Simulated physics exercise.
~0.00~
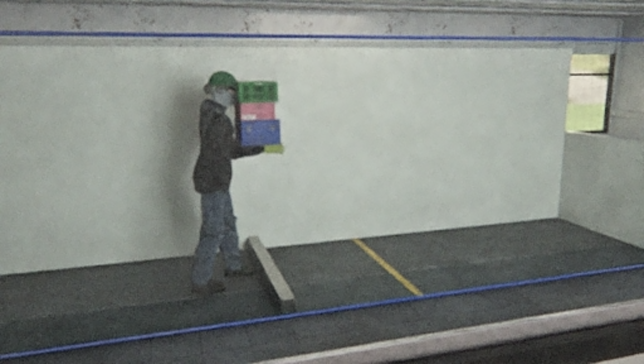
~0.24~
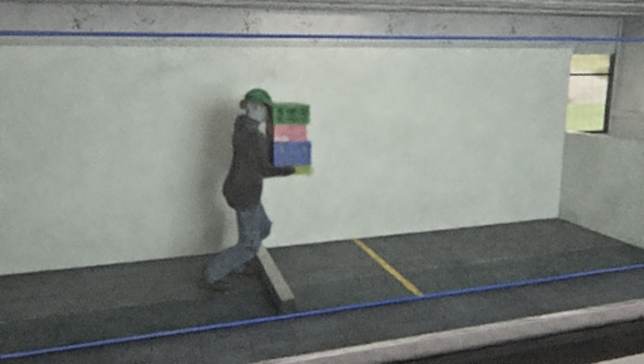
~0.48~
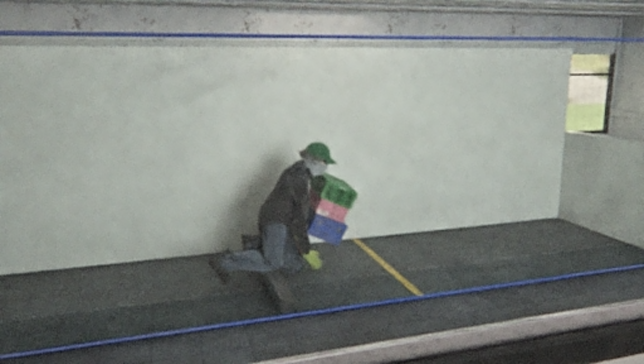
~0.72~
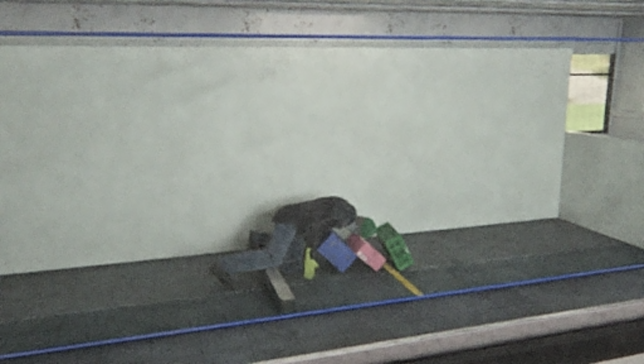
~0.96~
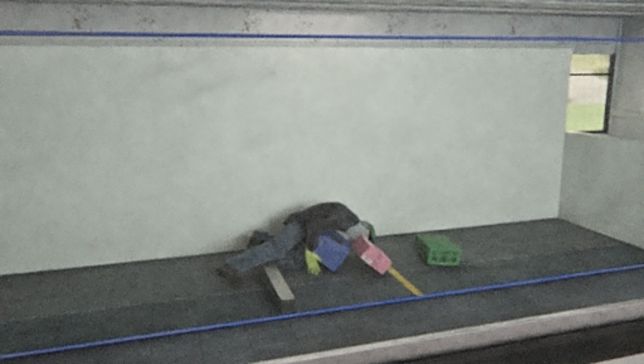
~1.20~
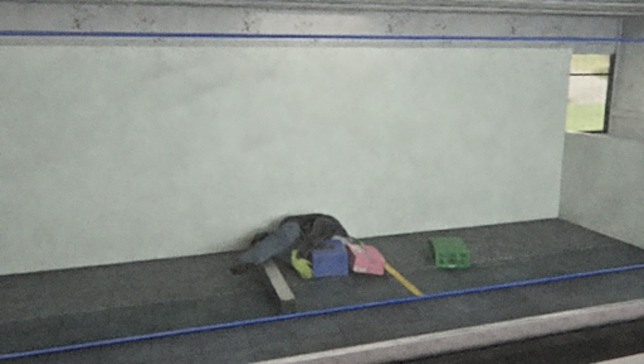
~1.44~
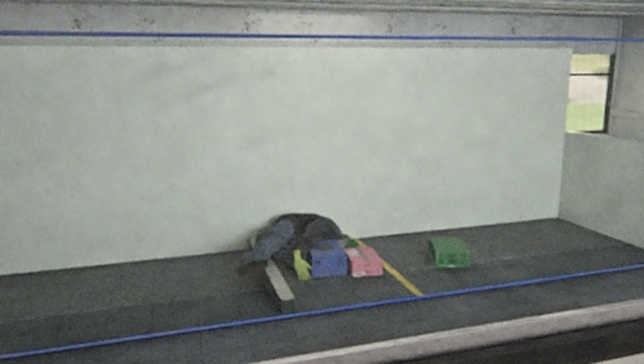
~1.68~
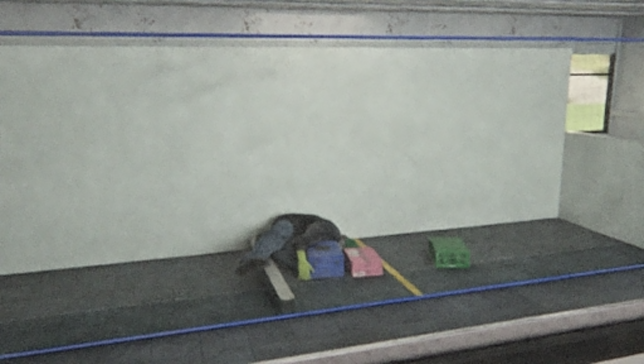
A person in a green cap carrying stacked green, pink and blue boxes pitched forward over a low rail and crumpled to the floor, spilling them; the green one tumbled past the yellow line, while the others and the person's head stayed short of it.
